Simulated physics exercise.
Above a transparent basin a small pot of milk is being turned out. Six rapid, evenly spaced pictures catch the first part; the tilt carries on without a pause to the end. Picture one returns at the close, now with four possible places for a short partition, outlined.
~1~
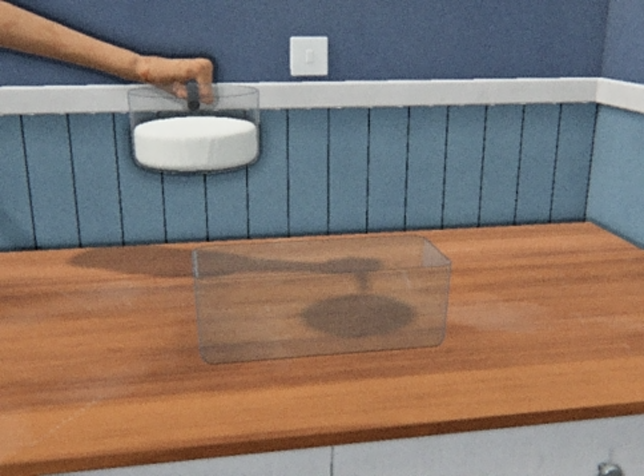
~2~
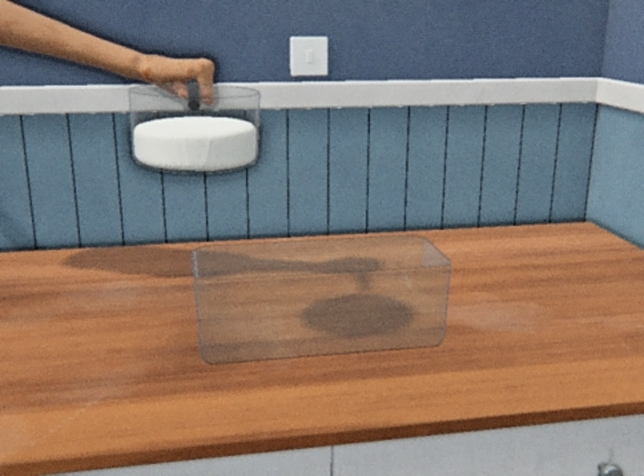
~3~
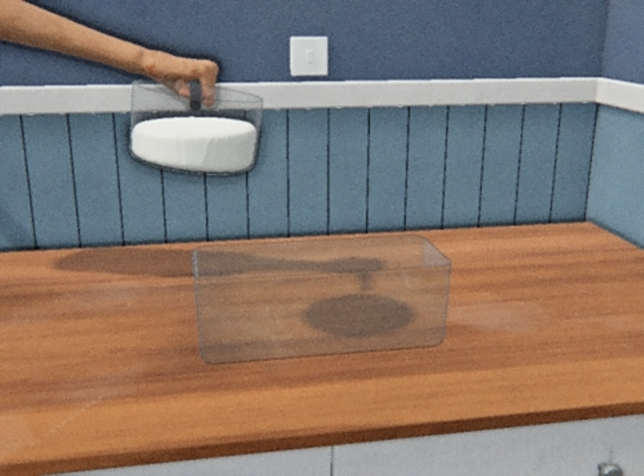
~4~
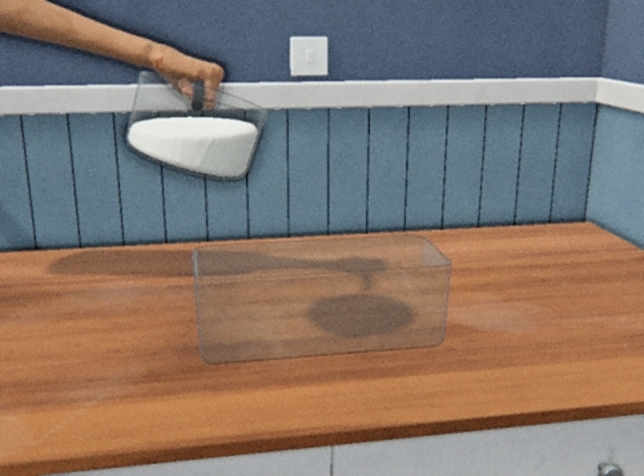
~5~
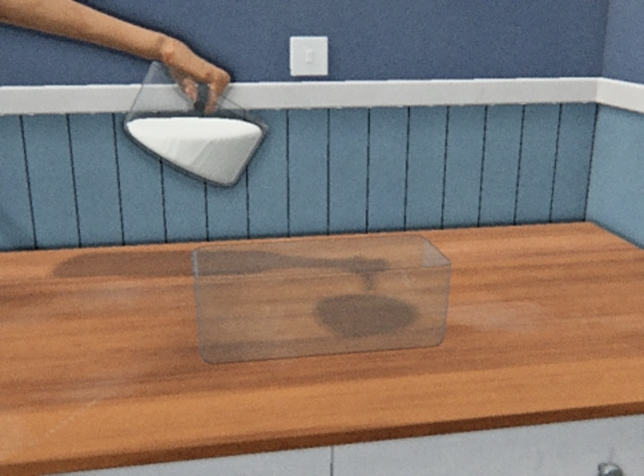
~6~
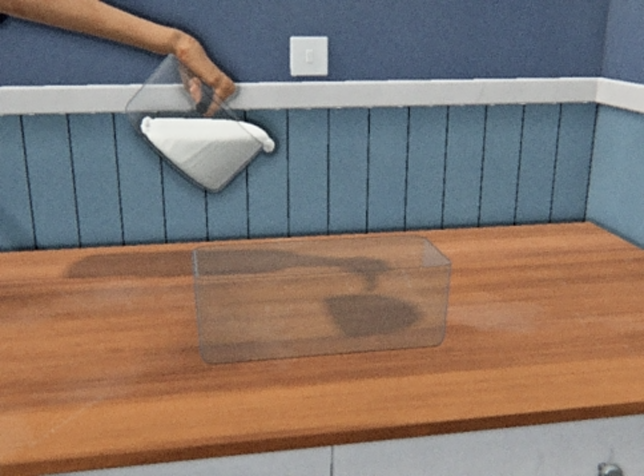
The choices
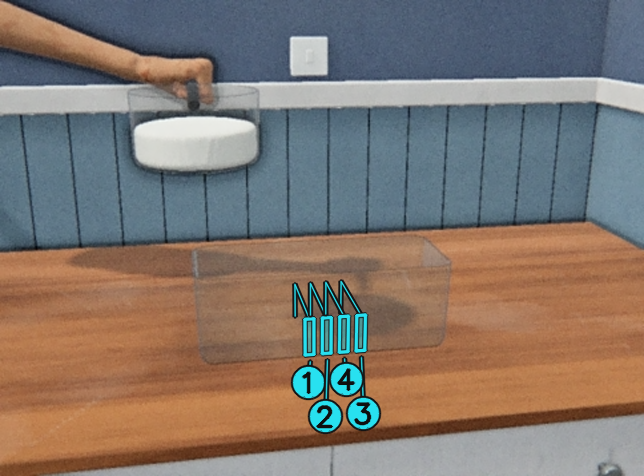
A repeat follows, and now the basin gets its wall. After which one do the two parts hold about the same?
The best slot is 1.
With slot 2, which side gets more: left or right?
More ends on the left.
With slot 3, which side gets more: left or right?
More ends on the left.
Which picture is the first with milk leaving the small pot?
Picture 6.
On the marked copy, 1 at (310, 361); 2 at (327, 359); 3 at (361, 357); 4 at (344, 358).
With 1, about 50 % ends left of the wall and 48 % right of it.
With 2, about 74 % ends left of the wall and 24 % right of it.
With 3, about 96 % ends left of the wall and 3 % right of it.
With 4, about 96 % ends left of the wall and 2 % right of it.
